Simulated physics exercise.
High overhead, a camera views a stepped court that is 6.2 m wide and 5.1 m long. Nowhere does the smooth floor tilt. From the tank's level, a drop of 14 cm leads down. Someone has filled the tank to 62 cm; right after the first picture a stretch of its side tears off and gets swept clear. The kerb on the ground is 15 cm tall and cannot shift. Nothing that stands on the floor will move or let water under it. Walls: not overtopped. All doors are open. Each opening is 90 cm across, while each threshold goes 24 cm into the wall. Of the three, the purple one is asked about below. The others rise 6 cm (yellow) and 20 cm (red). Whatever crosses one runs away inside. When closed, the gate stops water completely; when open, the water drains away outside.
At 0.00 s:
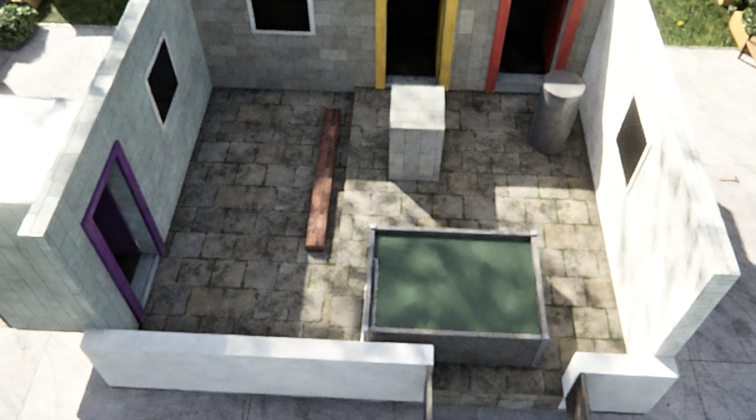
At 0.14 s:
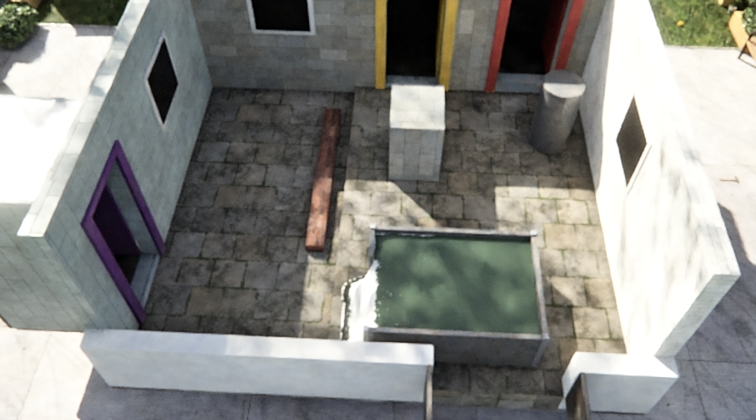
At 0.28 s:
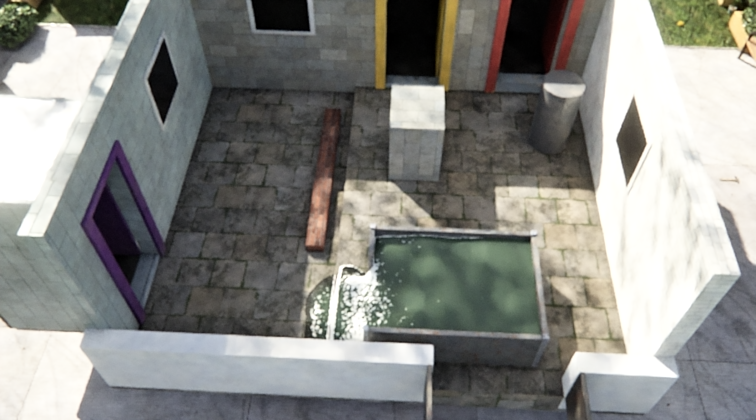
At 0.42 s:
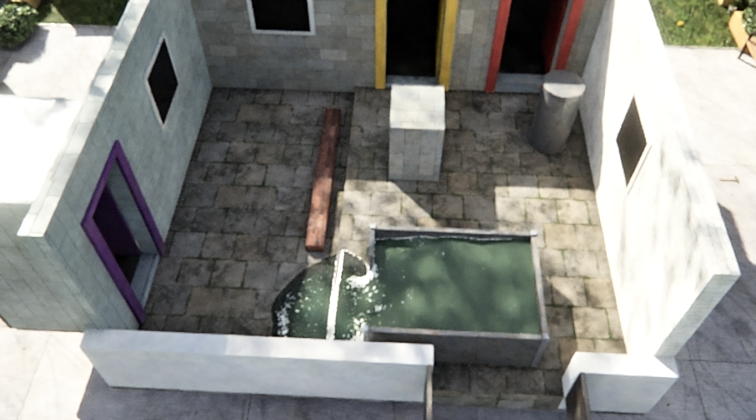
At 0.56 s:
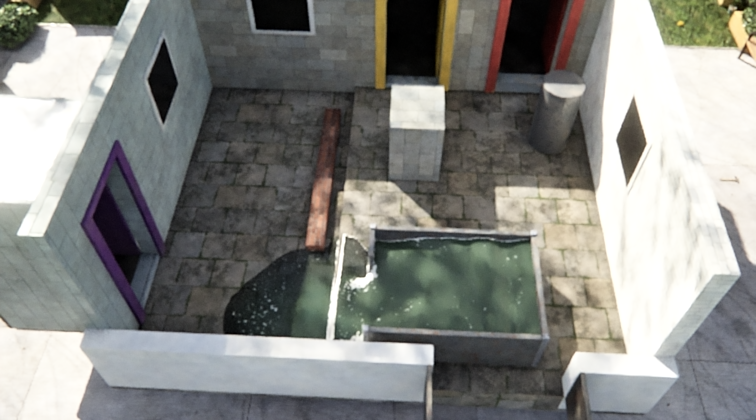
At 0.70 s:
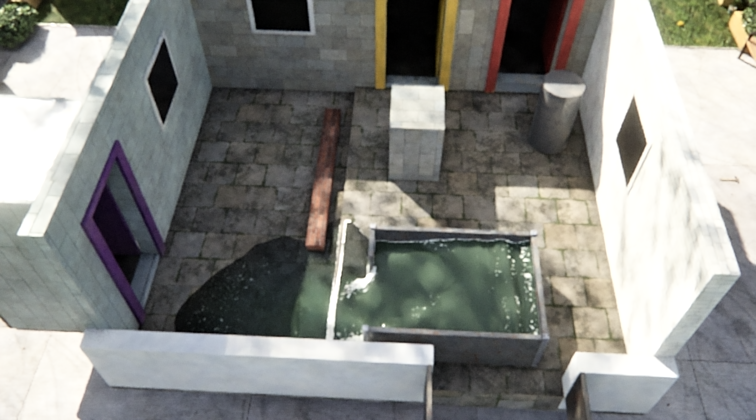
Green water pouring from the left side of a rectangular tank and spreading leftward across a walled stone courtyard, past a reddish beam's end.
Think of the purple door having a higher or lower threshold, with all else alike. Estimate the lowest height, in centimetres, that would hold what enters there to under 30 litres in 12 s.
I would say about 27 cm.
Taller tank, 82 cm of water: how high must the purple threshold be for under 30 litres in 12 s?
The step needs to be some 37 cm.
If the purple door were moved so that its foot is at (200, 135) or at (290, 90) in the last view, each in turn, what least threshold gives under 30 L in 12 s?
In turn: Roughly 12.0 cm, roughly 16 cm.
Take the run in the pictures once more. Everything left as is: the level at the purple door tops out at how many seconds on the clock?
Approximately 2.2 s.
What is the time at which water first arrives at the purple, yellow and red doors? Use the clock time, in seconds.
Arrival: Purple 0.9 s, yellow 4.5 s, red not in the 12 s.
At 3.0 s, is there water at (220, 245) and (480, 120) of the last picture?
Well, the first is soaked and the second bone-dry.
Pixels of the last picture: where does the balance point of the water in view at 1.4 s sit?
Look at about (364, 310) in the last view.
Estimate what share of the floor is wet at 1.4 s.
Roughly 25 percent.
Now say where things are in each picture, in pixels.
The tank at (453, 282) is whole and still, 62 cm deep; the purple door at (130, 242) is dry, in the first picture.
Water pours out at (371, 309) and has run 0.3 m, to (347, 339); about 9 cm deep outside, 62 cm at the back, in the second picture.
Water pours out at (371, 311) and has run 0.8 m, to (311, 334); about 10 cm deep outside, 62 cm at the back, in the third picture.
Water pours out at (371, 312) and has run 1.2 m, to (278, 308); about 9 cm deep outside, 62 cm at the back, in the fourth picture.
Water pours out at (371, 312) and has run 1.8 m, to (229, 322); about 7 cm deep outside, 60 cm at the back, in the fifth picture.
The gap is at (371, 311), the front 2.4 m out at (183, 324); the back of the tank holds 52 cm; 0.7 m in a straight line remain to the purple door at (130, 242), in the sixth picture.
After 1.4 s water covers 25 % of the floor, deepest (44 cm) near (130, 360); 18 cm at the purple door, 16 litres in over its 9 cm threshold.
After 3.0 s water covers 35 % of the floor, deepest (30 cm) near (159, 264); 26 cm at the purple door, 215 litres in over its 9 cm threshold.
After 12.0 s water covers 45 % of the floor, deepest (14 cm) near (130, 360); 12 cm at the purple door, 360 litres in over its 9 cm threshold.
At the purple door as built, the water arrived by 1.0 s and peaked near 32 cm at 2.2 s.
Run again over the same 12 s with other heights there, 50 litres in over 24 cm, 9 litres over 32.5 cm. The limit of 30 litres is kept from about 27 cm up.
